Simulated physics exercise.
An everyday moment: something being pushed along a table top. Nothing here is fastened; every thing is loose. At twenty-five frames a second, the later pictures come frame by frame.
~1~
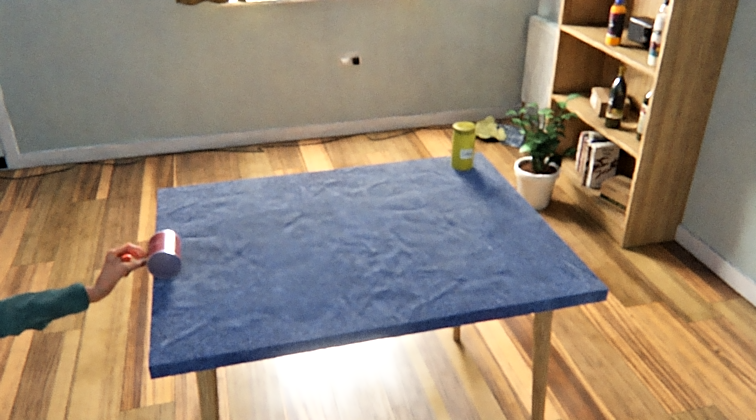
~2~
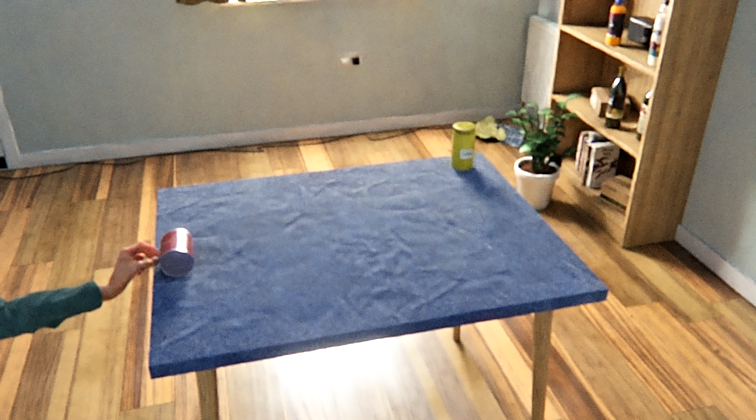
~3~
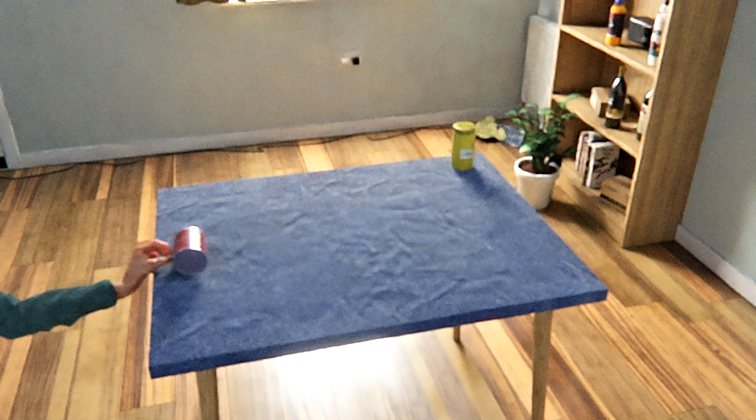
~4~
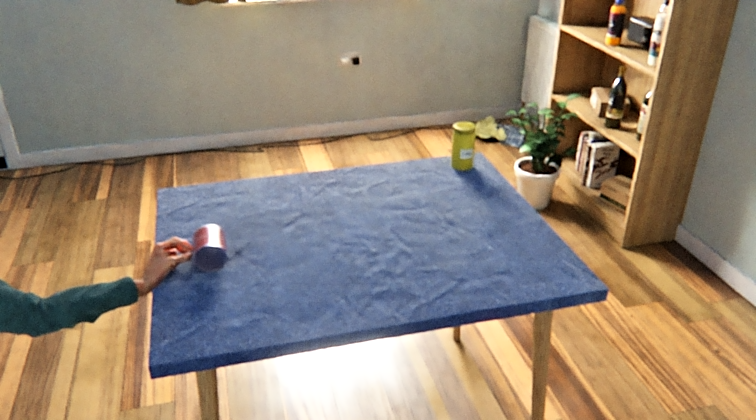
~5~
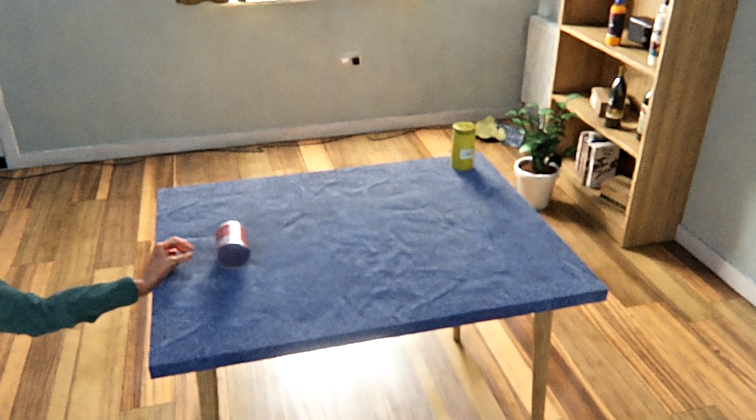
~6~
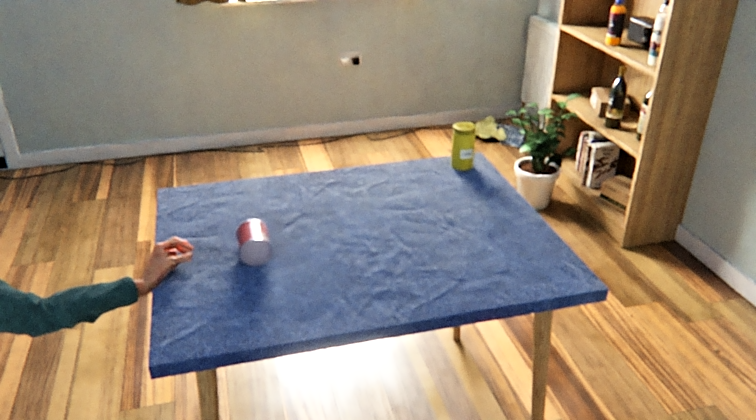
In a sunlit room with a wooden floor and grey wall, a steady, raised view looks down on a table covered in wrinkled blue cloth. A red tin lies on its side near the left edge, a yellow-green can stands at the far right corner, and a potted plant and wooden shelves are behind. A green-sleeved hand pushes the tin rightward, then stays back as it rolls on alone.
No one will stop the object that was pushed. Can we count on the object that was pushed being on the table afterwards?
It parts from the table.
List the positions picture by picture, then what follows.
Under the hand; red tin (165, 255), in the first picture.
Under the hand; red tin (177, 253), in the second picture.
Under the hand; red tin (190, 251), in the third picture.
Red tin (210, 249), in the fourth picture.
Red tin (232, 246) displaced about its own width, in the fifth picture.
Red tin (254, 243) displaced about its own width, in the sixth picture.
Then, 0.30 s past the last view, red tin displaced well along near (398, 223).
Then, 0.60 s past the last view, red tin displaced well along near (513, 208).
Then, 1.00 s past the last view, red tin now off the table.
Finally, off the table, red tin.
